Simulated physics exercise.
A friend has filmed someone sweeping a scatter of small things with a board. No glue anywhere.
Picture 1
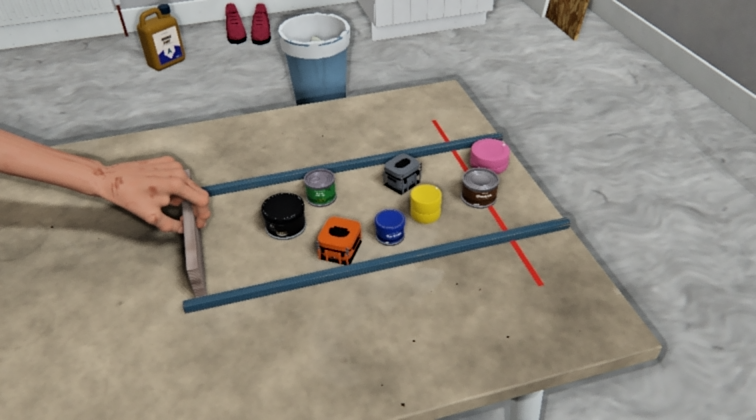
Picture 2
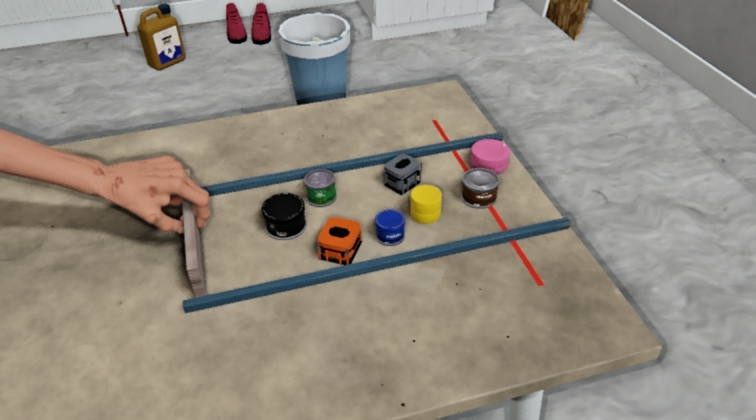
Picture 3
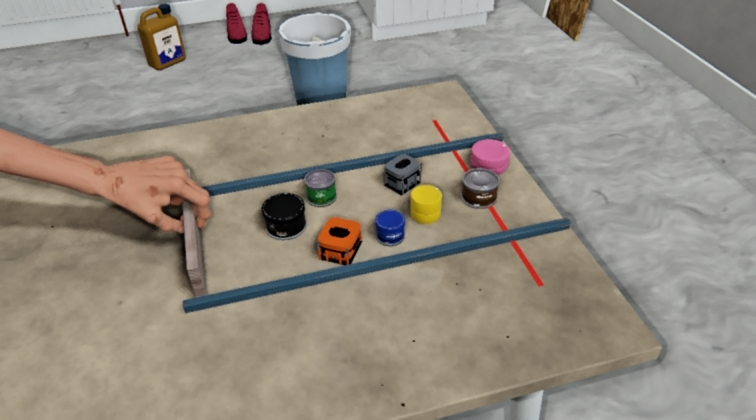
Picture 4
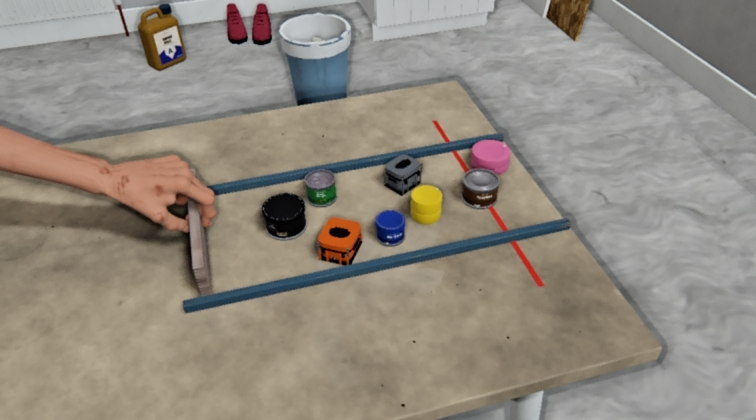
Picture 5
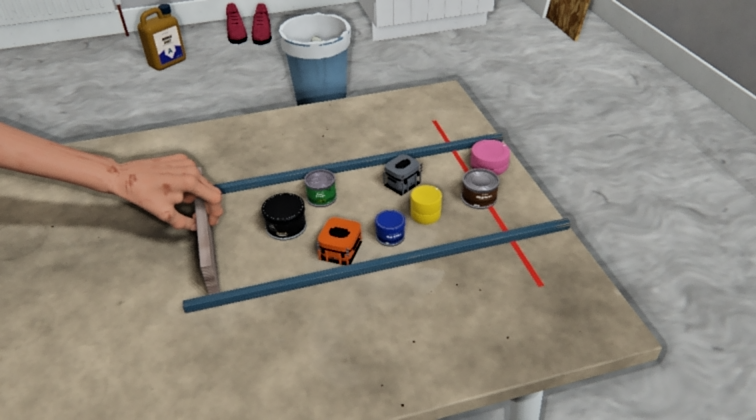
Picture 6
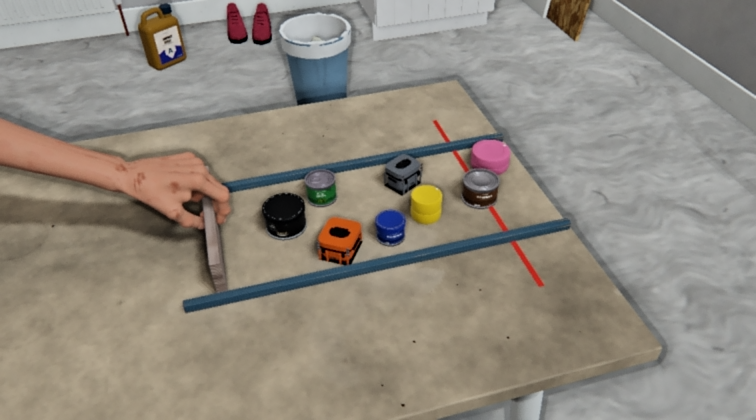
The footage shows a hand holding a board upright between two blue rails on a table, still at first, then sliding it slightly right toward scattered small pots and cases, which stay in place near a red line.
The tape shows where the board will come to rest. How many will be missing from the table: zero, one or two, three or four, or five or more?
In the end the number that fall off is one or two.
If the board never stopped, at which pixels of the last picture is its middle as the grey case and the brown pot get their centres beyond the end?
At (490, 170) for the grey case; at (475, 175) for the brown pot.
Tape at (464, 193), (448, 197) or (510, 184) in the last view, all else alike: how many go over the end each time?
The counts: 1, 0 and 5.
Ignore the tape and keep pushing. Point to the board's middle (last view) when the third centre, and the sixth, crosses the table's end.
About (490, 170), then (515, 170).
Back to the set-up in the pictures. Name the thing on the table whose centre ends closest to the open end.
The brown pot.
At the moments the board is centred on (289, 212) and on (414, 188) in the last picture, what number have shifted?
At the one place 1, at the other 7.
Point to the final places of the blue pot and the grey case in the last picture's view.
Near (545, 207) and (506, 153).
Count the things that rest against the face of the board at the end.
That makes 3.
Early on, none off yet; pink lid at rest near (490, 157); brown pot at rest near (480, 189); yellow lid at rest near (426, 205).
A while later, none off yet; pink lid at rest near (490, 157); brown pot at rest near (480, 189); yellow lid travelled about its own width near (455, 199).
Finally, the number that fall off is one or two; lost, pink lid.
